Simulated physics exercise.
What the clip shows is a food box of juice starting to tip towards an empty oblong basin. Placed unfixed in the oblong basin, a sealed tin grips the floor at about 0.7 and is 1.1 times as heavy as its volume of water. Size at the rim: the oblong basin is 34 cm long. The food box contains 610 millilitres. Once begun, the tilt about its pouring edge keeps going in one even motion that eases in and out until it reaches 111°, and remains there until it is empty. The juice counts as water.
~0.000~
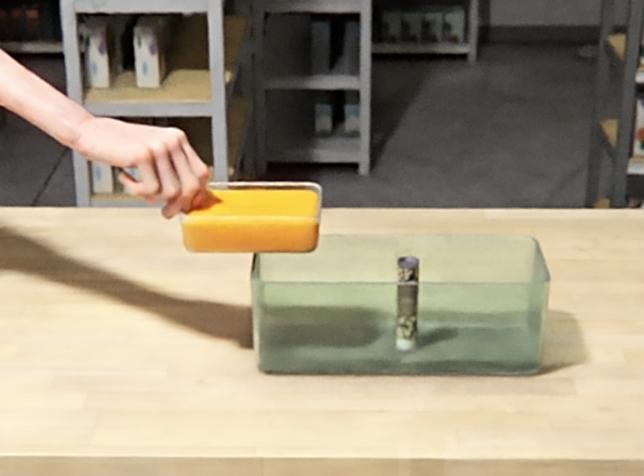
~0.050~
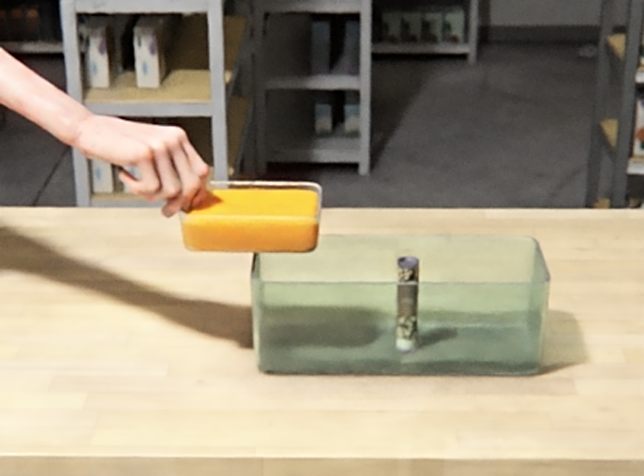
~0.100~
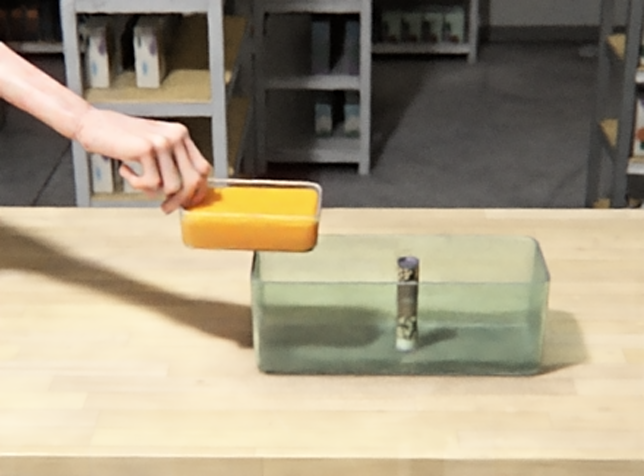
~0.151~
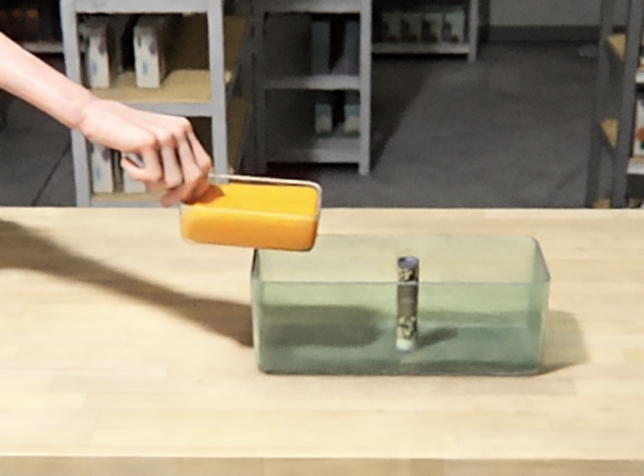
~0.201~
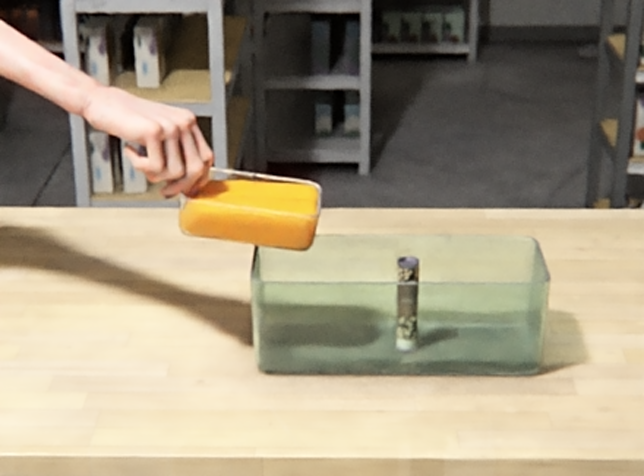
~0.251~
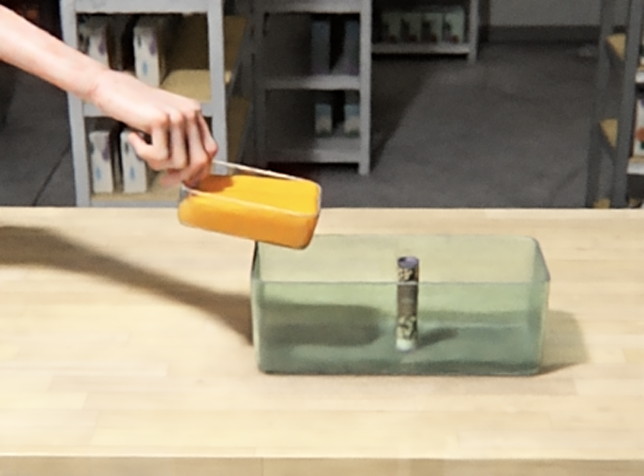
At a wooden table in a room with shelves, a hand held a clear box of orange juice above the left end of a greenish basin, then slowly tilted it a little to the right.
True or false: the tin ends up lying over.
True.
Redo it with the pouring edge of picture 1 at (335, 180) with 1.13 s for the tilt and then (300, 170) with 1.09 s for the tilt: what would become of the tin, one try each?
In the first try it remains standing; in the second it comes down.
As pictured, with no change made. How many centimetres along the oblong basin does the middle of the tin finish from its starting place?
In the end the tin's centre has shifted about 7.0 centimetres.
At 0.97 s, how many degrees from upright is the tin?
Lean: Around 80° from upright.
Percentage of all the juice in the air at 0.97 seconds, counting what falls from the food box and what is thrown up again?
Close to 4 in every hundred parts.
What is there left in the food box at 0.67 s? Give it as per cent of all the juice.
Portion remaining: Approx. 16 per cent.
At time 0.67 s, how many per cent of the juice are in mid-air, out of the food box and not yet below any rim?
Around 48 percent.
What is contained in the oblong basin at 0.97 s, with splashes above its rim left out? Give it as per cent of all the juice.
About 86 %.
Then, 0.67 s in, the tilt is 70° and 17 per cent is still to pour; the tin stands where it began.
Then, 0.97 s in, the tilt is 105° and 2 per cent is still to pour; the tin lies on its side.
Then, 1.29 s in, the tilt is 111° and 0 per cent is still to pour; the tin lies on its side.
Then, 1.64 s in, the tilt is 111° and 0 per cent is still to pour; the tin lies on its side.
Finally, the tin lies on its side.
